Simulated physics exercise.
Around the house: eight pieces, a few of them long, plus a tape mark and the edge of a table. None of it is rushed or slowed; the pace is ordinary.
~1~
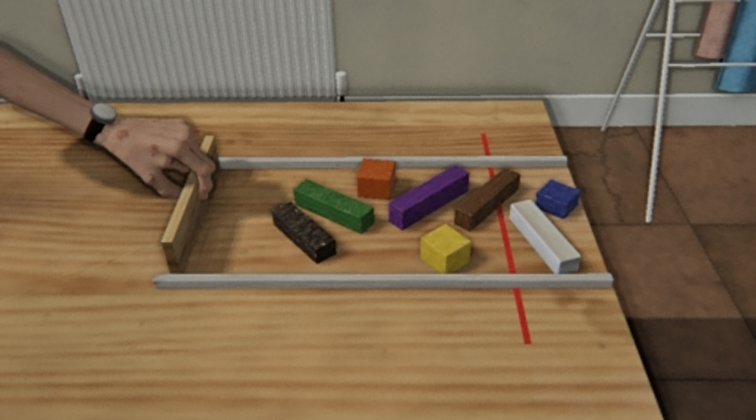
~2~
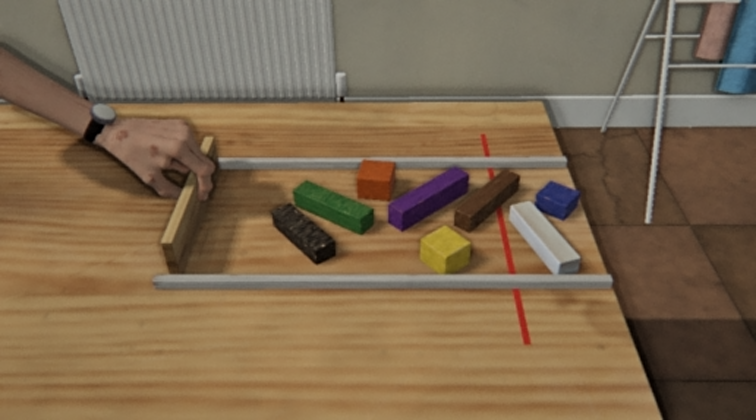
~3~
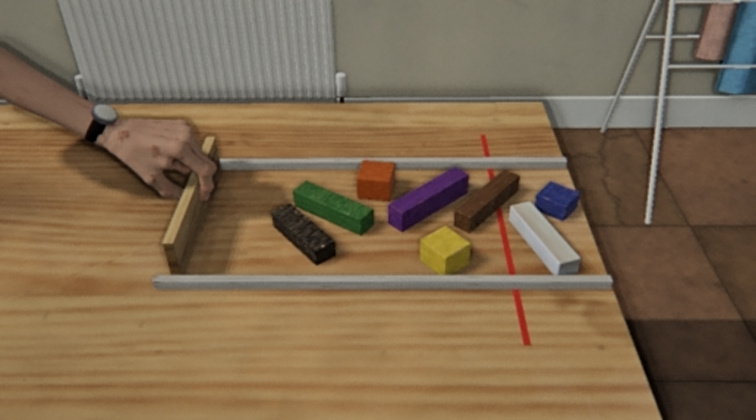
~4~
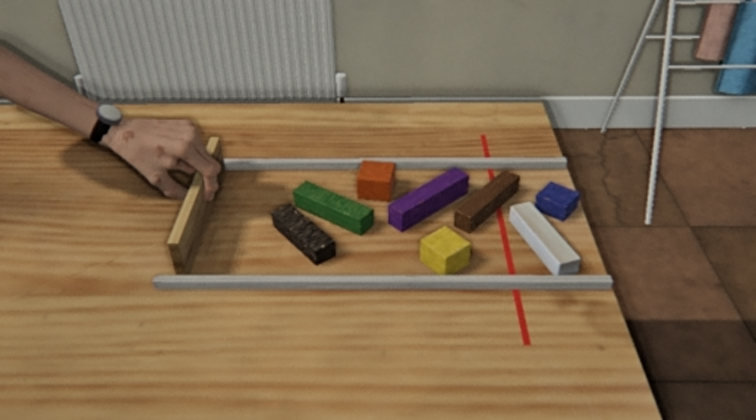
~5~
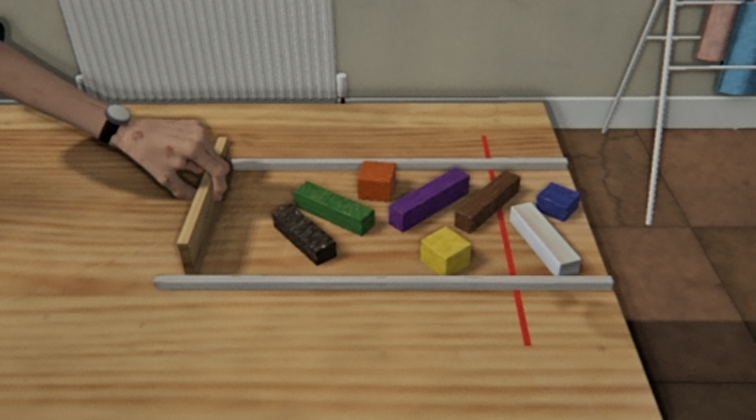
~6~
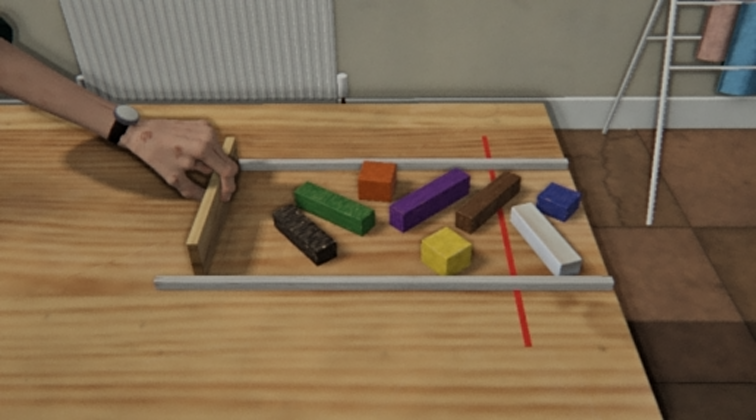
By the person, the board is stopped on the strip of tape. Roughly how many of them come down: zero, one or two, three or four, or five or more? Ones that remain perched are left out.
One or two.
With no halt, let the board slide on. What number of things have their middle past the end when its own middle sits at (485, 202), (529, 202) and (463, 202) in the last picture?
Middles past end - pos 1: 1, pos 2: 3, pos 3: 0.
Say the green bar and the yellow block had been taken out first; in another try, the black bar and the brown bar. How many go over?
Taking the two tries in turn, it comes to 1 and 0.
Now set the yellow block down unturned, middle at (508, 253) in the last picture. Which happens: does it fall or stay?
Lab note: Started there, it remains on top.
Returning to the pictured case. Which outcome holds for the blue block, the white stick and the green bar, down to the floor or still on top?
The blue block falls, the white stick tumbles off, the green bar is kept.
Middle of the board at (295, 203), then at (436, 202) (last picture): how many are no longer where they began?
The number moved is 2 and then 7.
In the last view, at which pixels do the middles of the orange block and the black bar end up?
Around (511, 170) and around (520, 239).
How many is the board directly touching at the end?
The number is 2.
Soon after, none off yet; blue block at rest near (558, 202); white stick at rest near (544, 239); brown bar at rest near (489, 201).
Then, none off yet; blue block at rest near (558, 202); white stick at rest near (544, 239); brown bar moved a little near (502, 200).
At rest, the number that fall off is one or two; fallen, white stick and blue block.
